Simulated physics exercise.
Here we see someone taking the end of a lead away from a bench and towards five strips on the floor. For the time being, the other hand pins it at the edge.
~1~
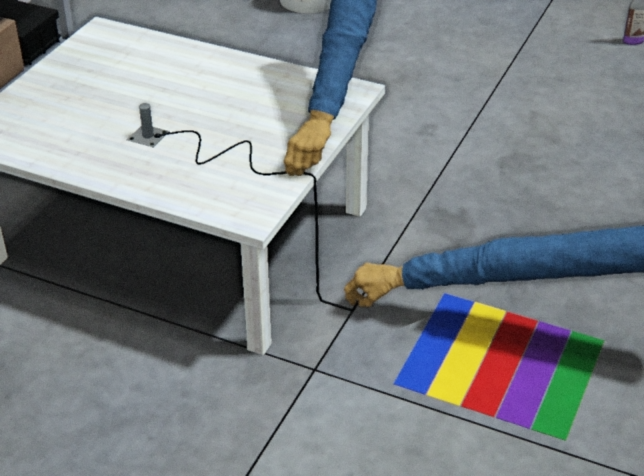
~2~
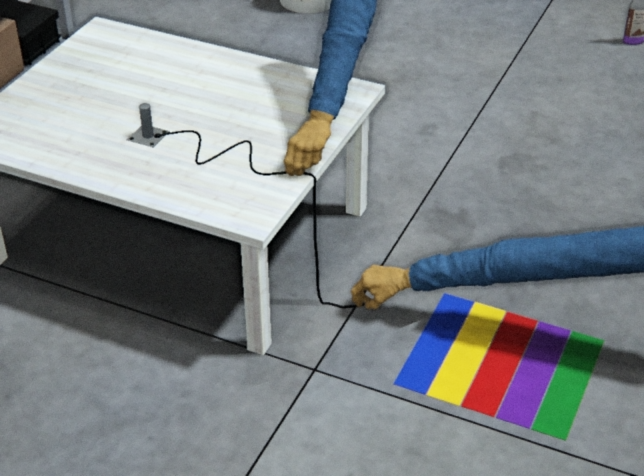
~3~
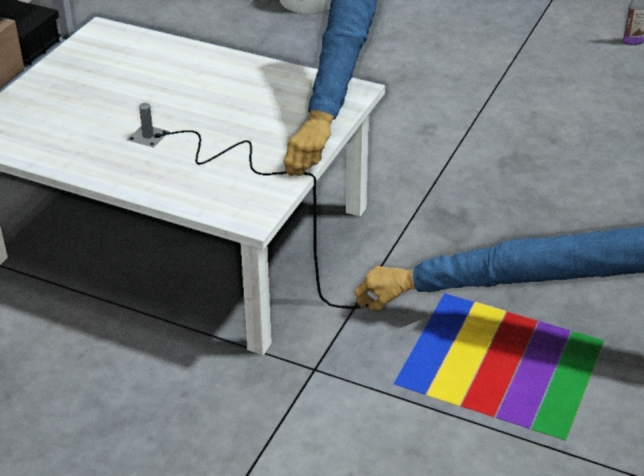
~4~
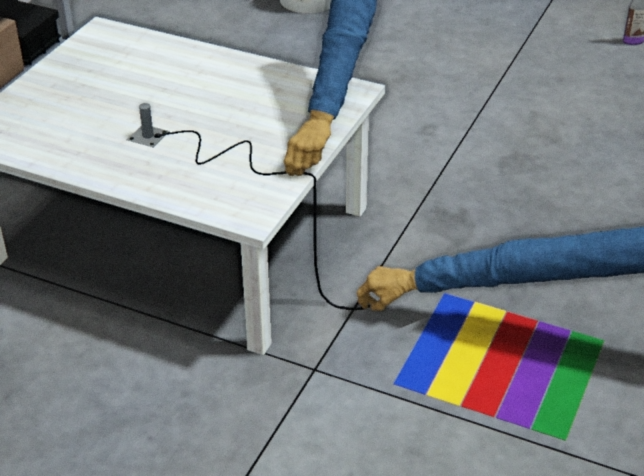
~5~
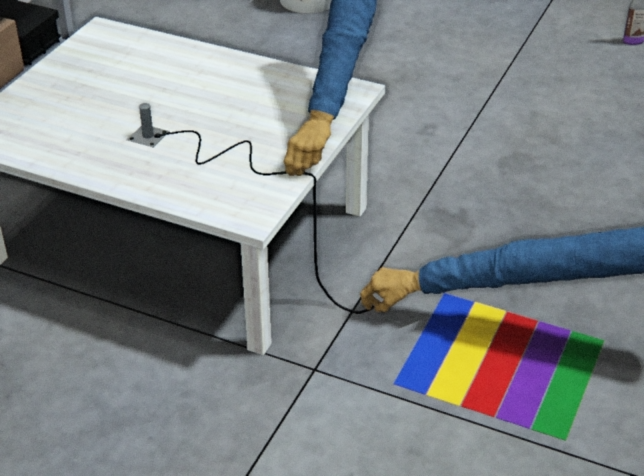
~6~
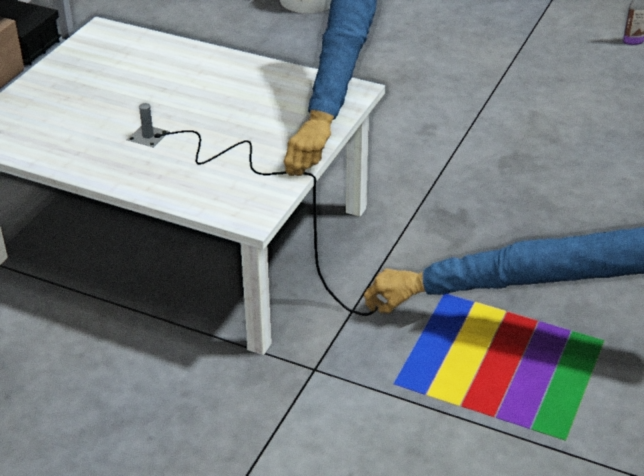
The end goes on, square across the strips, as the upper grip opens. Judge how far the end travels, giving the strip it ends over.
It ends over the green strip.
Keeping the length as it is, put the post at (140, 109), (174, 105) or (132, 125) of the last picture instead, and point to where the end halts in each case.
Pixels, try by try: About (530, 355), (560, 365), (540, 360).
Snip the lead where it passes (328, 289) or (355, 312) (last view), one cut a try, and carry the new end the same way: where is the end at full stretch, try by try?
One per try, the spots are (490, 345) and (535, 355).
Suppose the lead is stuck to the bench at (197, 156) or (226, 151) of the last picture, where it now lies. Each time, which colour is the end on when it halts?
That would give purple the first time and red the second.
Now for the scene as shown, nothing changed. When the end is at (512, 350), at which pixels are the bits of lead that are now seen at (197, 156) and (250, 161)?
Taking them in turn, (228, 159) and then (317, 198).
Soon after, end near (512, 350); over red.
After that, end near (550, 361); over purple.
At the stop, end near (571, 368); over green. It gets as far as the green strip.
